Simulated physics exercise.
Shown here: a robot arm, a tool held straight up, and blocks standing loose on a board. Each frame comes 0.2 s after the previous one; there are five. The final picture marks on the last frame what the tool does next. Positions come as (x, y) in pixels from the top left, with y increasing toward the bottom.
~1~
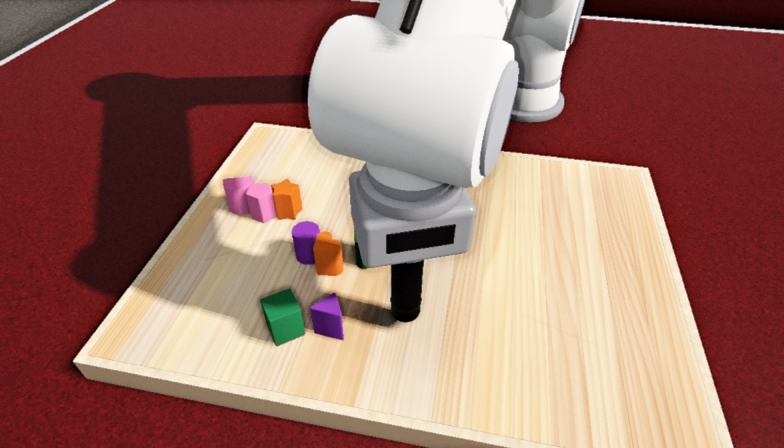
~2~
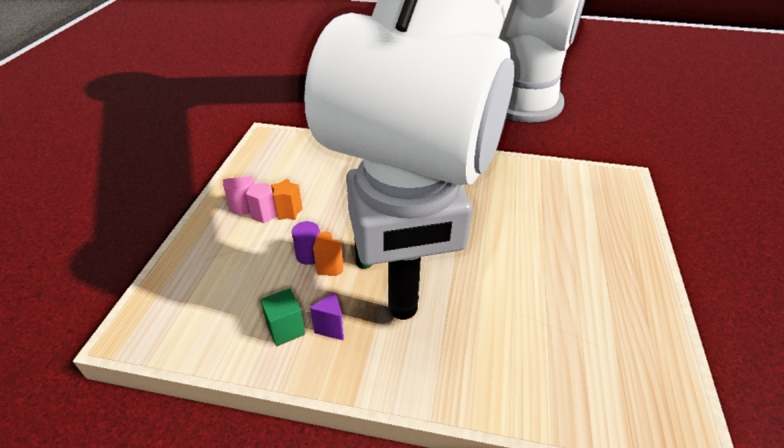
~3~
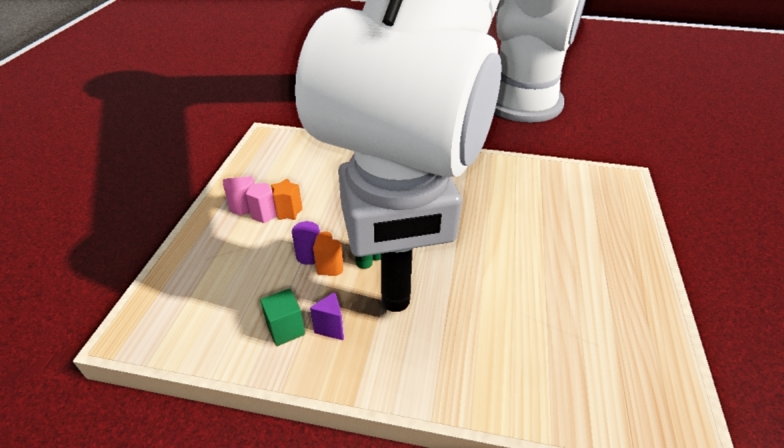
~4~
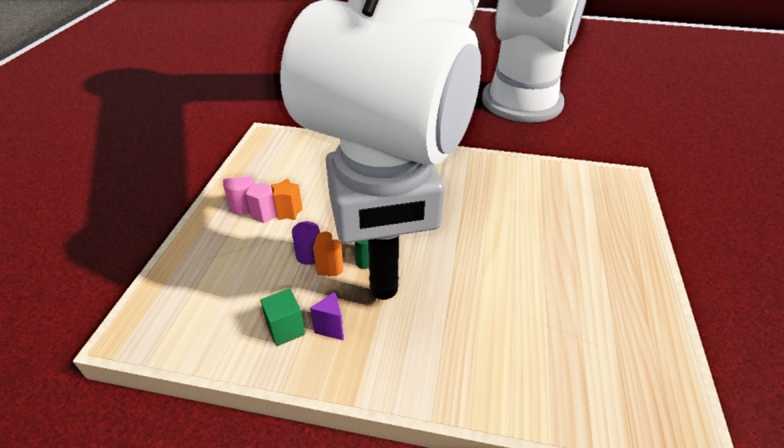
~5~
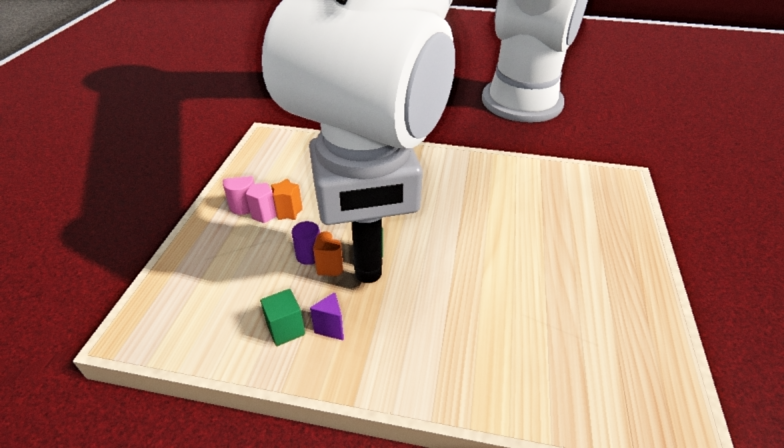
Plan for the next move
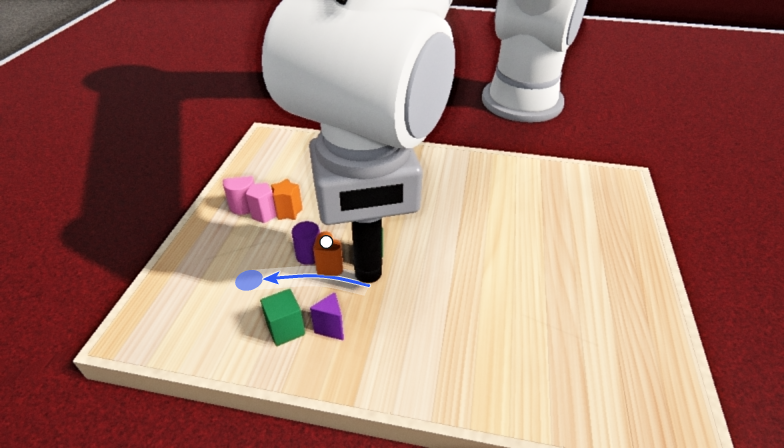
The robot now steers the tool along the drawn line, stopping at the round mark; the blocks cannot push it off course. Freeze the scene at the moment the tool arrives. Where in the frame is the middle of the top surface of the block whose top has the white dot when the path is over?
Its top middle: (307, 230).
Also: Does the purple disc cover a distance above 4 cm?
It seems not.
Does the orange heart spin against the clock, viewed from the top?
Answer: No.
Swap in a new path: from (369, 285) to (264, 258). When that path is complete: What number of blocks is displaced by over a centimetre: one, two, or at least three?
Blocks moved: Two.
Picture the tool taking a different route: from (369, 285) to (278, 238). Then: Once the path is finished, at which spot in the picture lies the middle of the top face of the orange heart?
In the picture, that point is around (253, 202).
The line goes from (369, 285) over (311, 276) to (249, 280); the dot is on the orange heart.
What follows on the original path. One third of the way, tool (329, 266); purple disc (297, 223); orange heart (315, 233), turned 40° clockwise.
Two thirds of the way, tool (287, 266); purple disc (293, 215); orange heart (307, 230), turned 85° clockwise.
At the end, tool (246, 269); purple disc (293, 215); orange heart (307, 230), turned 85° clockwise; green heart unmoved.
